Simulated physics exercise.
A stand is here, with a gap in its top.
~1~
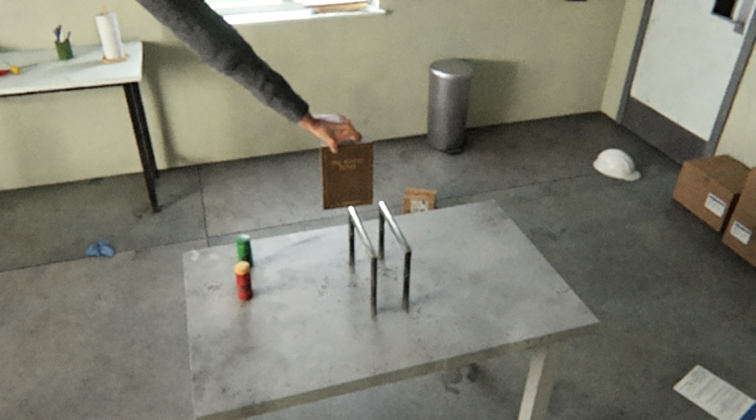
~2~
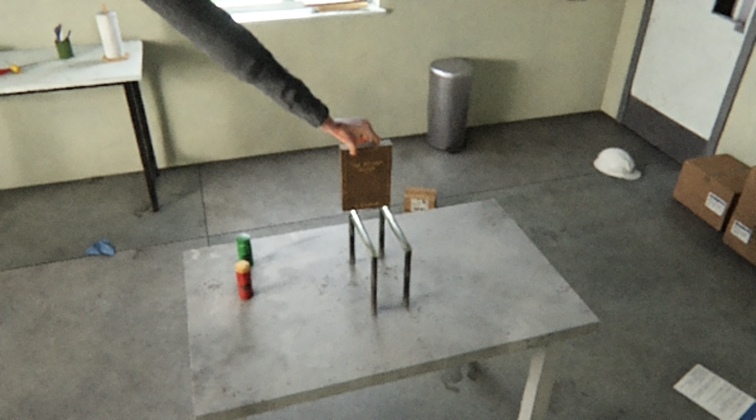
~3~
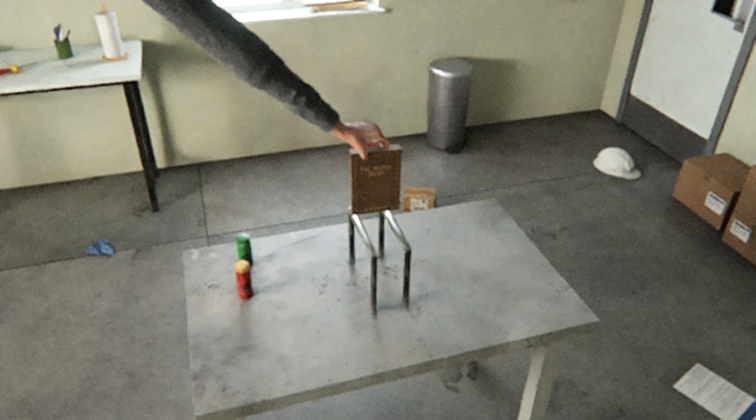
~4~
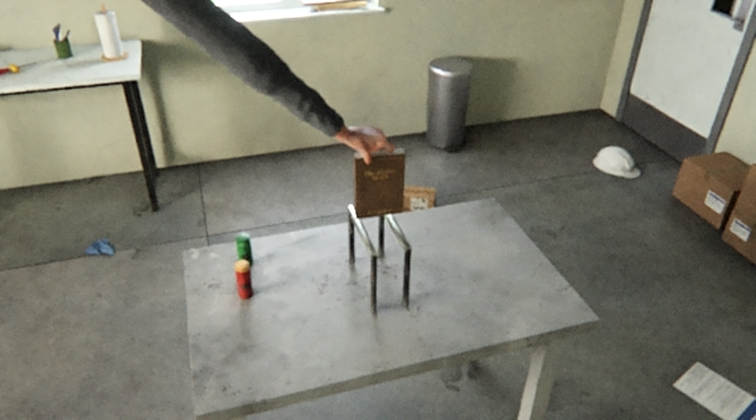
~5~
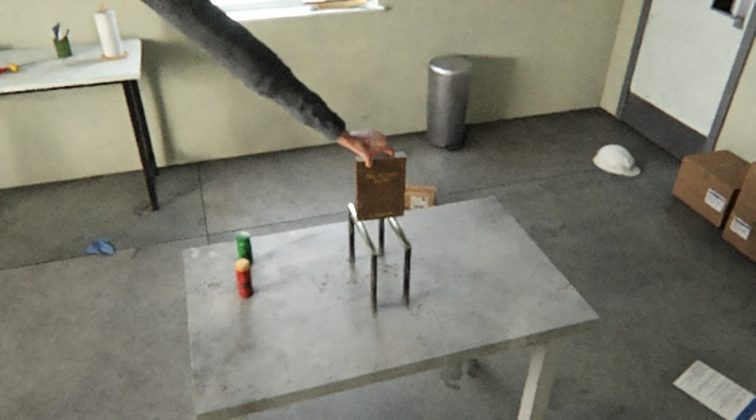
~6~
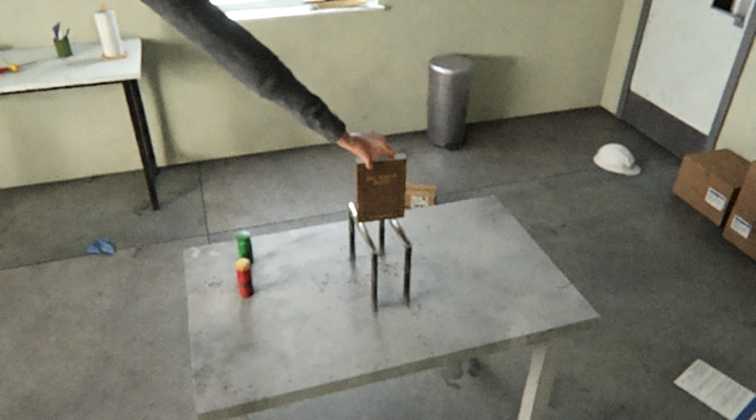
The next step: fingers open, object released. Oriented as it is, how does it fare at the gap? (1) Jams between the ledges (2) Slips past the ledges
(1) Jams between the ledges.
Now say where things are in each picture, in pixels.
On its way; brown book (347, 174); green shaker (245, 252), in the first picture.
On its way; brown book (366, 176); green shaker (245, 251), in the second picture.
On its way; brown book (375, 180); green shaker (245, 251), in the third picture.
On its way; brown book (379, 184); green shaker (244, 251), in the fourth picture.
On its way; brown book (380, 187); green shaker (245, 249), in the fifth picture.
Held still over the gap; brown book (381, 189); green shaker (245, 249), in the sixth picture.
Then, 0.20 s after the last picture, brown book slid a little near (380, 195).
Then, 0.40 s after the last picture, brown book resting near (380, 195).
At rest, all 3 in place. Seen from the same camera at the end, brown book near (380, 195). The book is caught.
